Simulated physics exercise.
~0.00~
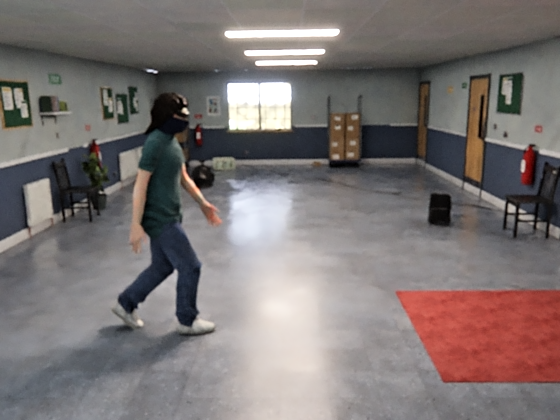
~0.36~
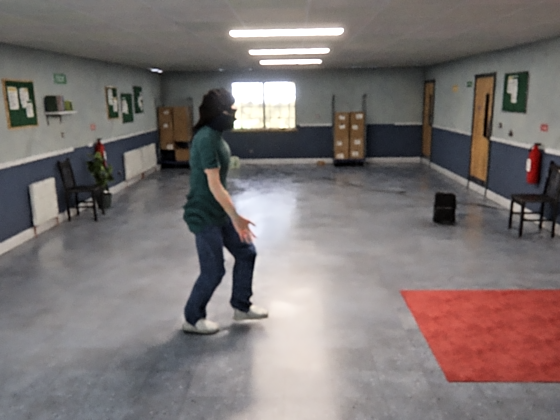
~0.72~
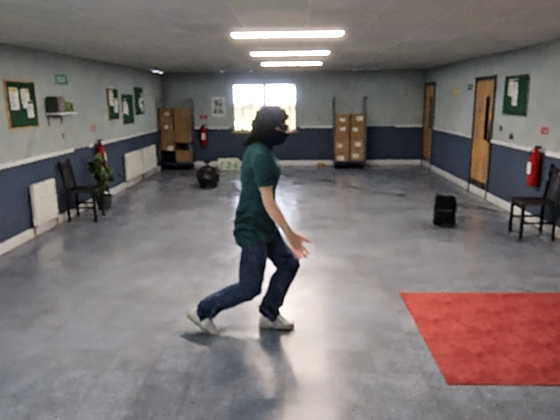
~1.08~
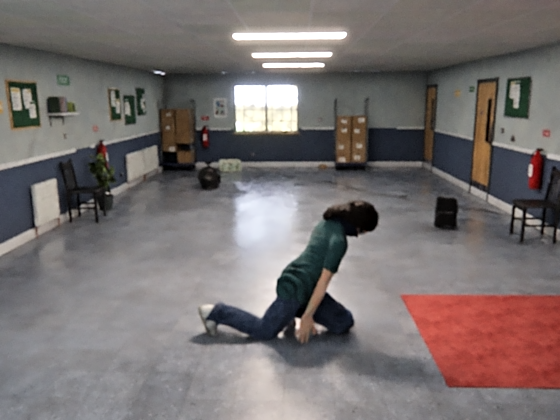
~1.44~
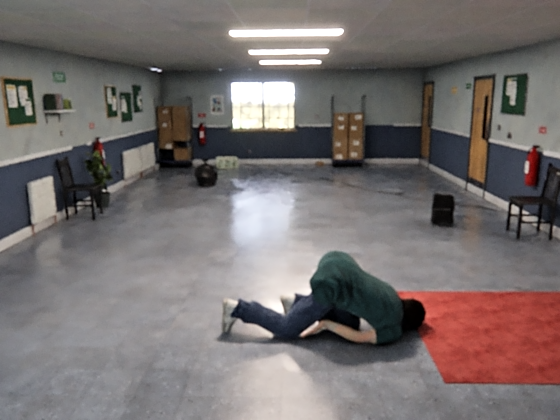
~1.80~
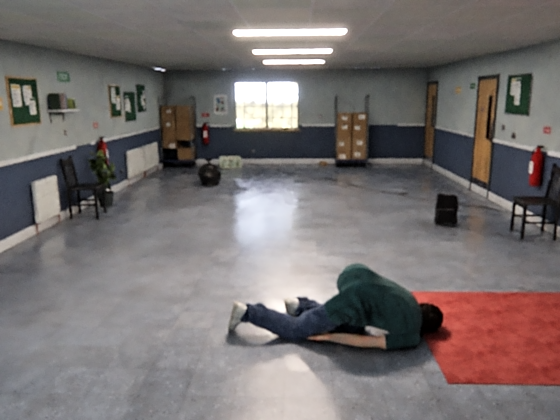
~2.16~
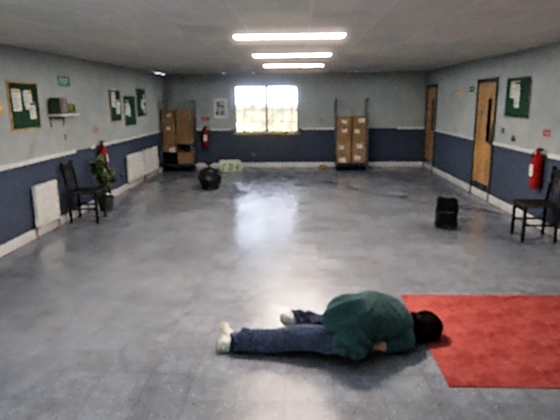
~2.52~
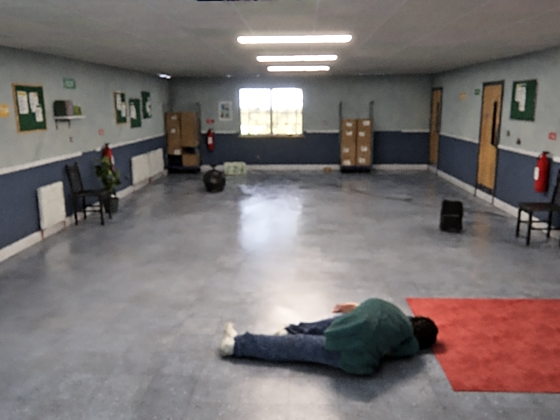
In a long hall with a red mat on the floor, a person in a green top and jeans walked rightward, sank to their knees, pitched forward onto the floor, and ended up lying still with their head just short of the mat's near edge.
